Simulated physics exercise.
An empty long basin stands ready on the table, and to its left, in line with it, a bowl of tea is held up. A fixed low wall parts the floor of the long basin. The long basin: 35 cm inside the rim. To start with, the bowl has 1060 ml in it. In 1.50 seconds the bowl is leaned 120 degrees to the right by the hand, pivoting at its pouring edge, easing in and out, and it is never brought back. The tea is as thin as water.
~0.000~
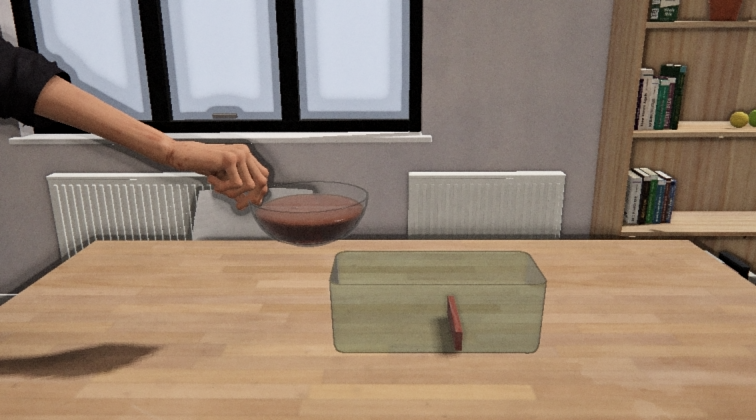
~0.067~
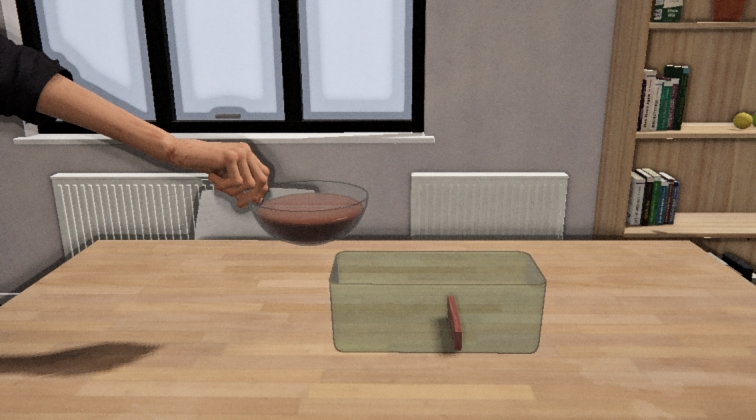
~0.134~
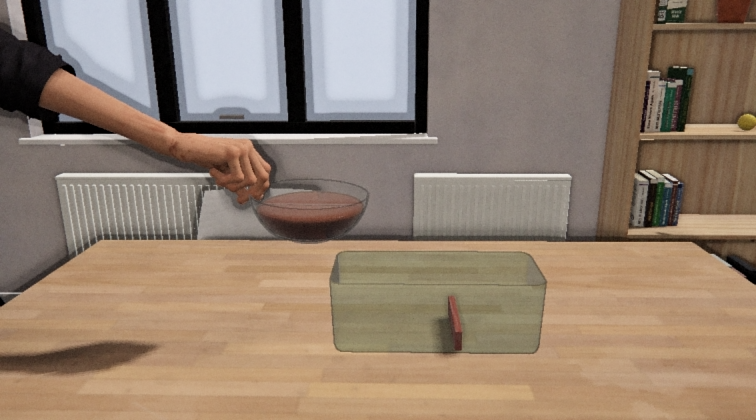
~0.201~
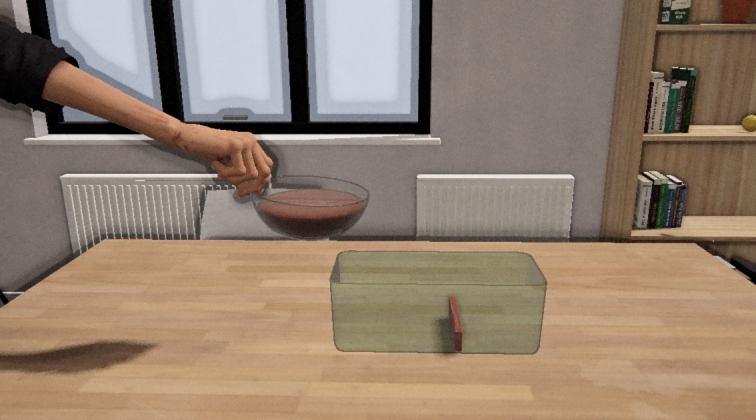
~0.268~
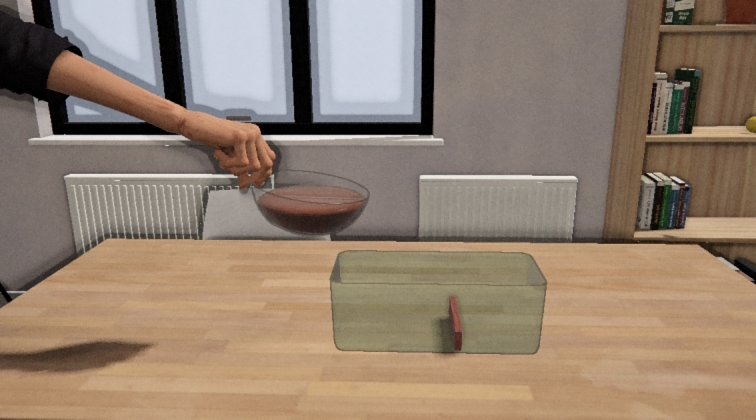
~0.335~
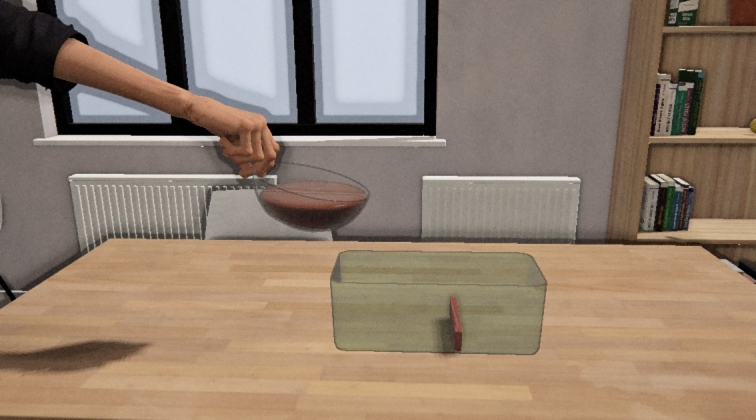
At the start, a hand holds a glass bowl of reddish-brown tea level above a wooden table, left of an empty, clear long basin with a small red wall inside. The hand then leans the bowl slightly to the right, slowly at first and then further, its left side rising.
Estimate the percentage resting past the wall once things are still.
I would say roughly 28 percent.
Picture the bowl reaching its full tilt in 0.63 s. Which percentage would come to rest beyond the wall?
In that case, some 40 percent.
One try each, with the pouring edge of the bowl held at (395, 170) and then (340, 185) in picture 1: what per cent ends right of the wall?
Some 65 and 20 per cent, in that order.
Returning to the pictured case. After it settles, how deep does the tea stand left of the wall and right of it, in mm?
The left side settles near 26 mm and the right side near 16 mm.
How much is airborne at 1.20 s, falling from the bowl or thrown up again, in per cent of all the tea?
I'd say some 3 per cent is in the air.
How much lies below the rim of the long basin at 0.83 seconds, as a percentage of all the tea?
Around 24%.
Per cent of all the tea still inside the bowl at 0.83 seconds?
Near 32 in a hundred.
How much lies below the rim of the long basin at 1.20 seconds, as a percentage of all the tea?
Around 96 parts in a hundred.
Then, 0.83 s in, the tilt is 71° and 32 per cent is still to pour, 24 is left of the wall and 1 right of it.
Then, 1.20 s in, the tilt is 109° and 0 per cent is still to pour, 80 is left of the wall and 16 right of it.
Then, 1.58 s in, the tilt is 120° and 0 per cent is still to pour, 74 is left of the wall and 24 right of it.
Then, 2.00 s in, the tilt is 120° and 0 per cent is still to pour, 71 is left of the wall and 28 right of it.
Finally, 70 per cent lies left of the wall, 28 right of it and 2 outside.
